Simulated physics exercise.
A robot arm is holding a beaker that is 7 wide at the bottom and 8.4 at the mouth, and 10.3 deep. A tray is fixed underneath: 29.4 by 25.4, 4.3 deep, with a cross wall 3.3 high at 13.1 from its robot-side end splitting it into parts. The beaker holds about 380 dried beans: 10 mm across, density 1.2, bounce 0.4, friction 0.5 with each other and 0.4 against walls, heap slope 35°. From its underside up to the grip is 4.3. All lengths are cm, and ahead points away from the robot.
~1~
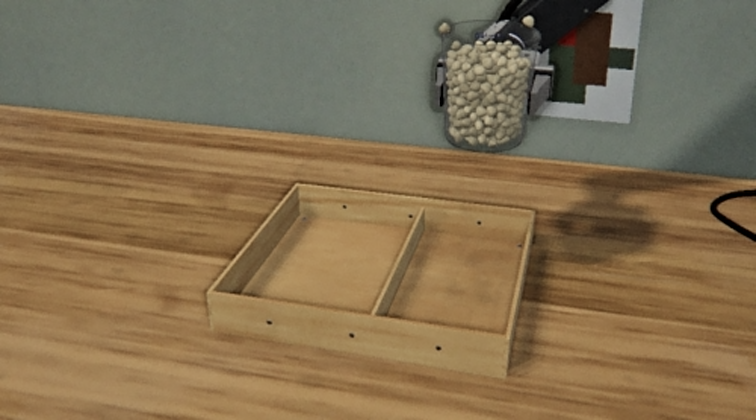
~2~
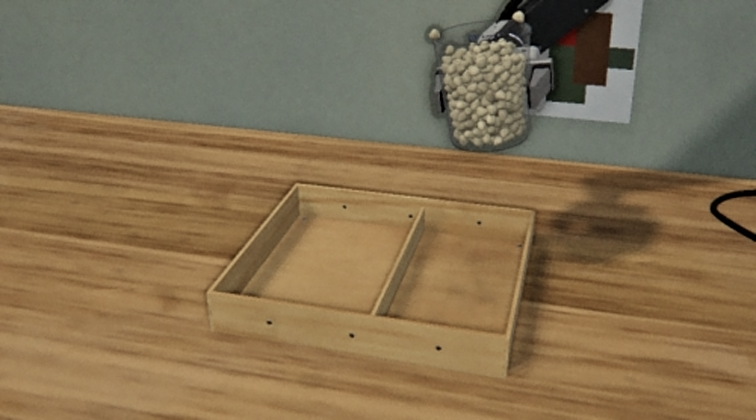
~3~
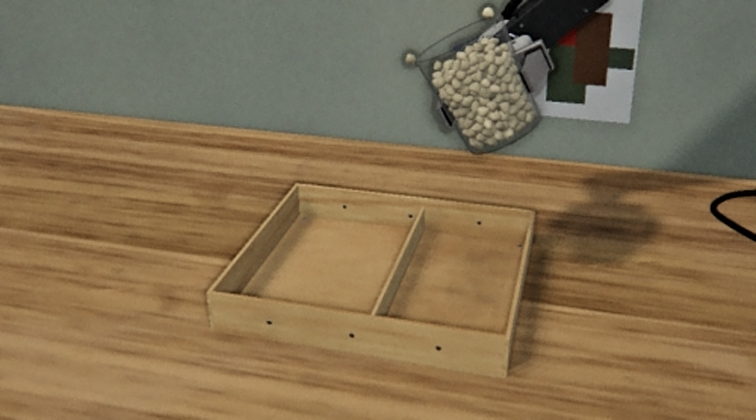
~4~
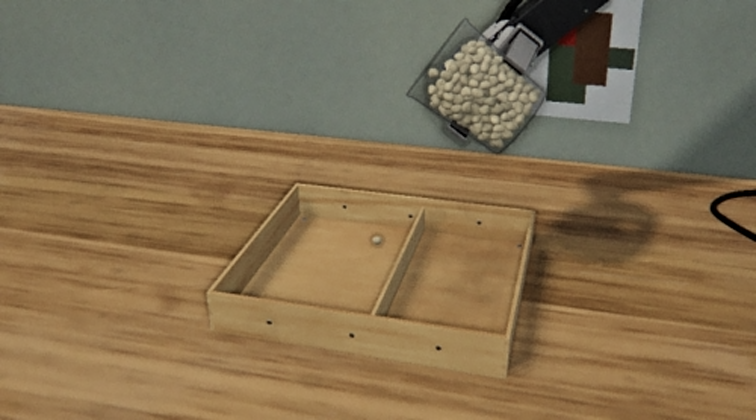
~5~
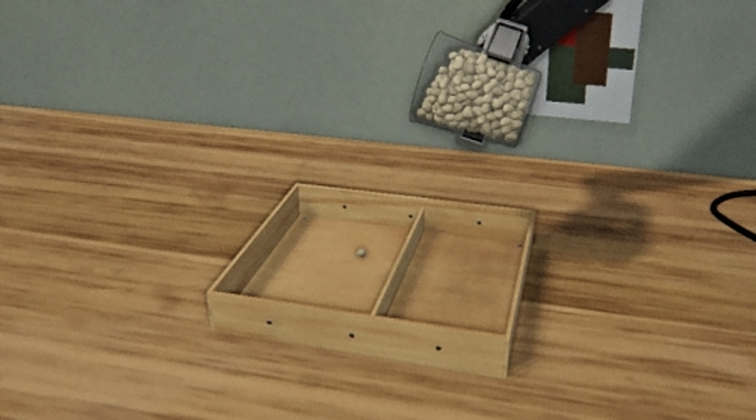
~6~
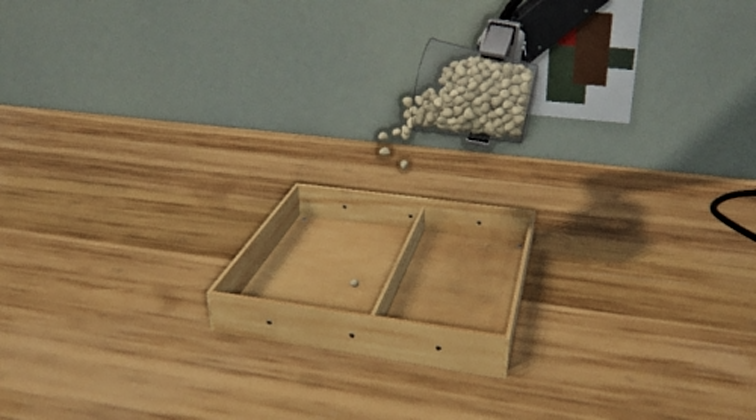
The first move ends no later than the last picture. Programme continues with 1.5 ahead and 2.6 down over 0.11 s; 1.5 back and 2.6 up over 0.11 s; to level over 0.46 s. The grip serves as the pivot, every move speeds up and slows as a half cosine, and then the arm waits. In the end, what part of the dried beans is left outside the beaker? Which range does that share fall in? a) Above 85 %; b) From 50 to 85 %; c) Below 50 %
The answer is c.
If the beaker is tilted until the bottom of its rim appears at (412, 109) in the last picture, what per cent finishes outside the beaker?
Somewhere around 5 %.
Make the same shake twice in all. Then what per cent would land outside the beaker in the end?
Near 20 per cent.
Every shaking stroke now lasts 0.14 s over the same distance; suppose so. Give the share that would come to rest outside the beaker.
Then about 10 per cent.
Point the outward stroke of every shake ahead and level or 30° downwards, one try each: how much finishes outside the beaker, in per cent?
Roughly 40 per cent, then 30 per cent.
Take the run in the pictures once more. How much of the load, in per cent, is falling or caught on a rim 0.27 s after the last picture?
Around 5 percent of the load.
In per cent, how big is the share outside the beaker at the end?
The share comes to around 15 per cent.
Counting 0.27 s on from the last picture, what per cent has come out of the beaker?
10 %.
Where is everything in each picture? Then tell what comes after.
The first frame shows beaker middle at (487, 88), level; upper third of the load around (489, 67), from x 445 to 530, top at y 20; 385 in the beaker.
The second frame shows beaker middle at (486, 88), tilted 8° forward; upper third of the load around (488, 66), from x 435 to 520, top at y 15.
The third frame shows beaker middle at (482, 89), tilted 29° forward; upper third of the load around (483, 67), from x 410 to 530, top at y 10; 384 in the beaker, 1 in flight or on a rim.
The fourth frame shows beaker middle at (479, 91), tilted 55° forward; upper third of the load around (478, 71), from x 380 to 535, top at y 45; 384 in the beaker, 1 in the far-side part.
The fifth frame shows beaker middle at (478, 94), tilted 76° forward; upper third of the load around (481, 76), from x 360 to 530, top at y 55; 384 in the beaker, 1 in the far-side part.
The sixth frame shows beaker middle at (478, 95), tilted 84° forward; upper third of the load around (487, 79), from x 355 to 530, top at y 60; 378 in the beaker, 1 in the far-side part, 6 in flight or on a rim.
Then, 0.27 s later, tilted 81° forward, highest piece 26 above the table; 340 in the beaker, 24 in the far-side part, 21 in flight or on a rim.
Then, 0.54 s later, tilted 17° forward, highest piece 28 above the table; 327 in the beaker, 53 in the far-side part, 1 in the robot-side part, 4 in flight or on a rim.
Then, 0.88 s later, level, highest piece 28 above the table; 327 in the beaker, 57 in the far-side part, 1 in the robot-side part.
Then, 1.93 s later, level, highest piece 28 above the table; 327 in the beaker, 57 in the far-side part, 1 in the robot-side part.
At rest, 327 in the beaker, 57 in the far-side part, 1 in the robot-side part. That is 15 % outside the beaker.
